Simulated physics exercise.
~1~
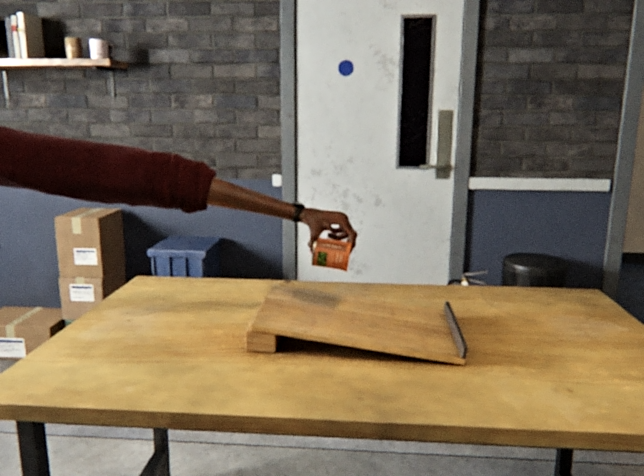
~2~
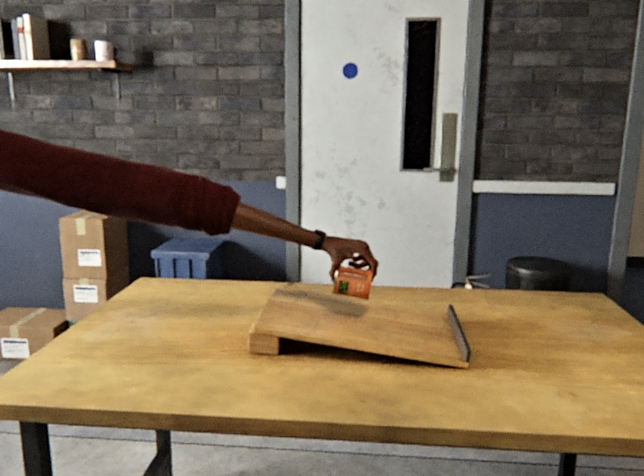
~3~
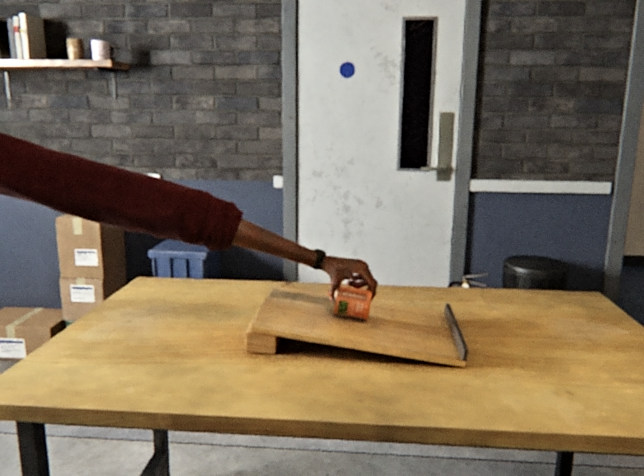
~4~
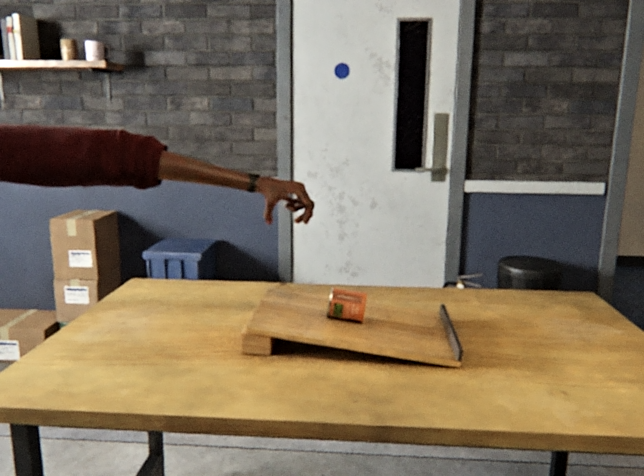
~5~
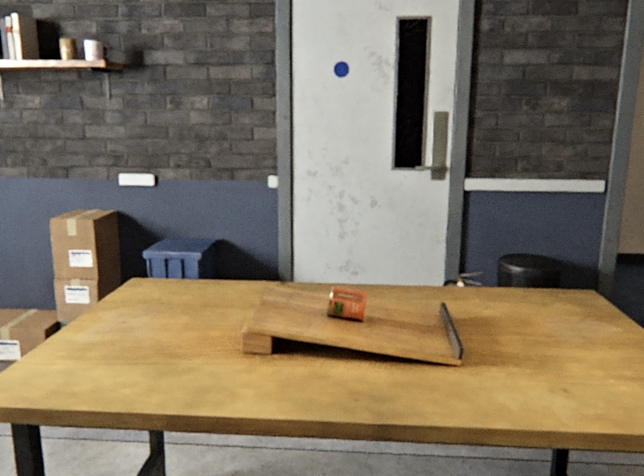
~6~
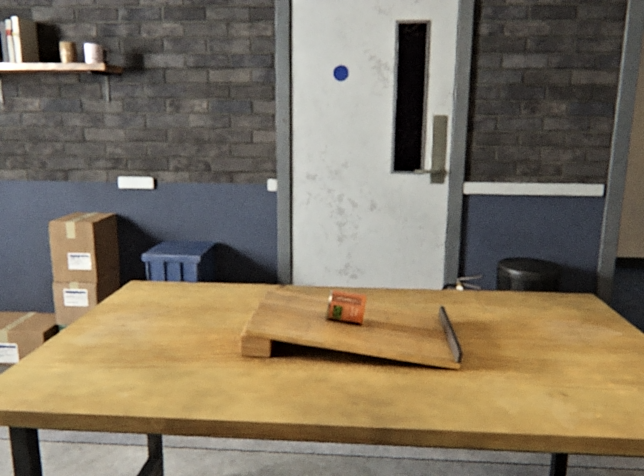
A hand lowering an orange tin on its side onto a tilted wooden board, letting go and withdrawing, the tin staying still.
